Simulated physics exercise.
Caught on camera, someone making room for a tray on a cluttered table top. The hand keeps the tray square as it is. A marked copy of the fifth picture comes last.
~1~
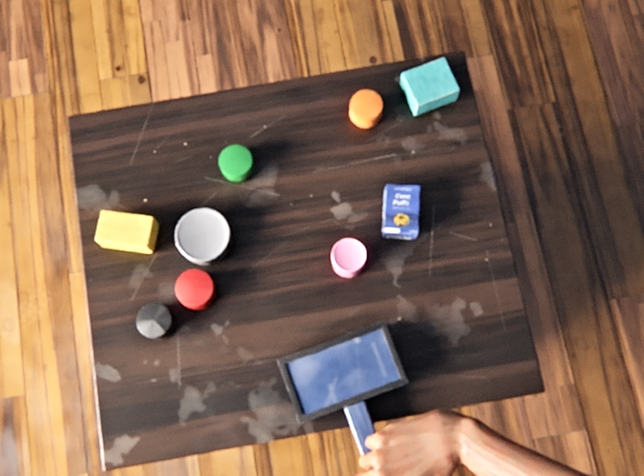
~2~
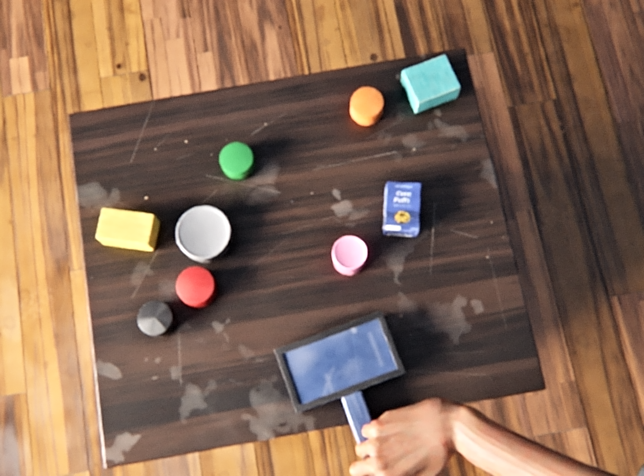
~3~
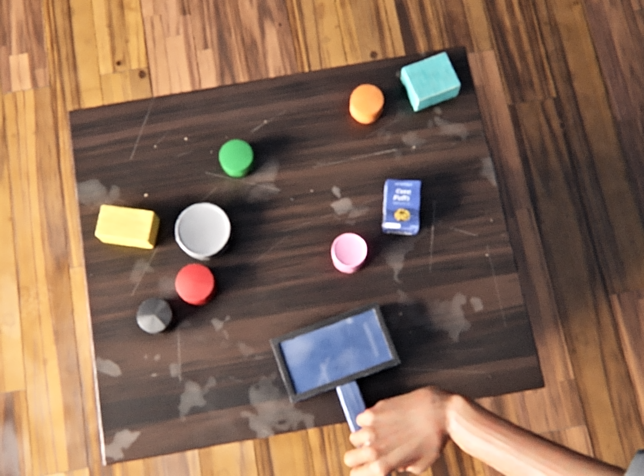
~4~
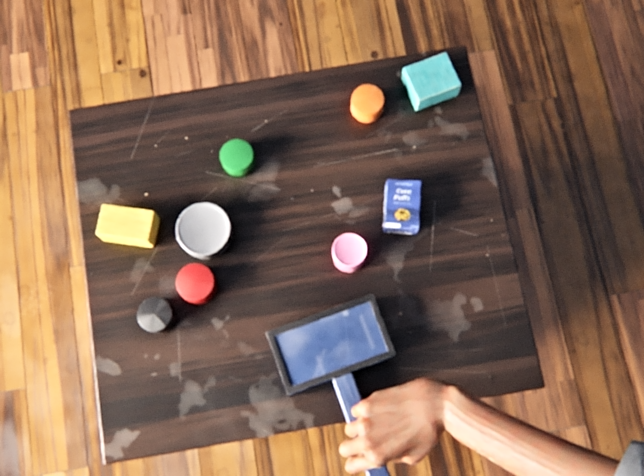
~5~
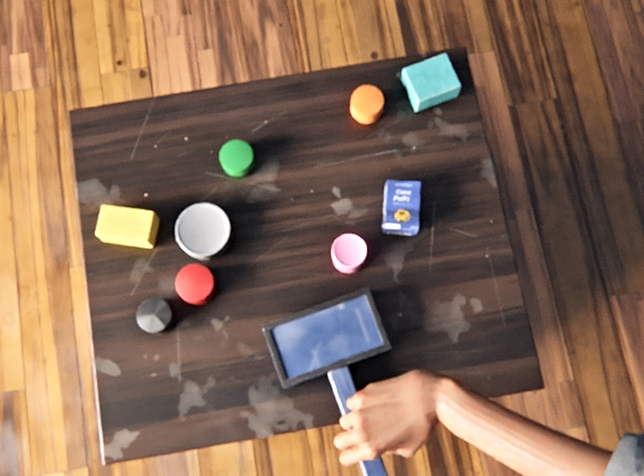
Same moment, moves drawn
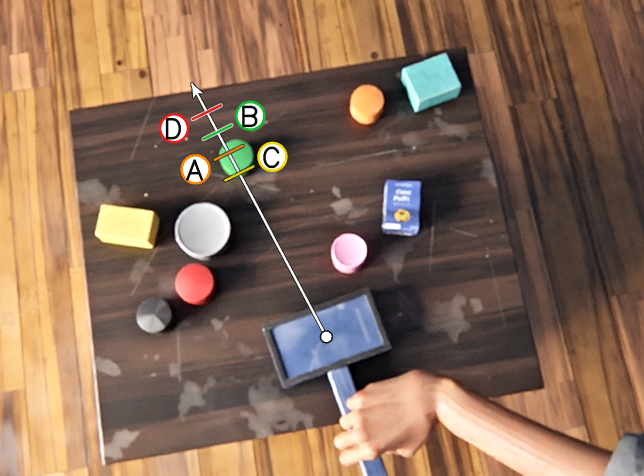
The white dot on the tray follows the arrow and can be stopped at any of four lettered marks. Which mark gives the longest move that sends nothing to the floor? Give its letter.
As far as tick B.
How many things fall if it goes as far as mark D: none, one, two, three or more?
By then, one.
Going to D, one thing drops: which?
The green pot goes over.
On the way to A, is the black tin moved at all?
No.
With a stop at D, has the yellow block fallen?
No.
On the marked copy, A at (229, 153); B at (218, 132); C at (239, 173); D at (207, 112); the arrow from (326, 337) to (192, 84); the white dot at (326, 337).
Taking B. A third of the way, tray (286, 262); pink jar (330, 199); turquoise block (431, 83).
Two thirds of the way, tray (247, 189); yellow block (119, 229); green pot (233, 147).
When it is over, tray (219, 137); green pot (212, 94); yellow block (119, 229); nothing has fallen.
As for the rest, A is safe but short; C is safe but short; D drops the green pot.
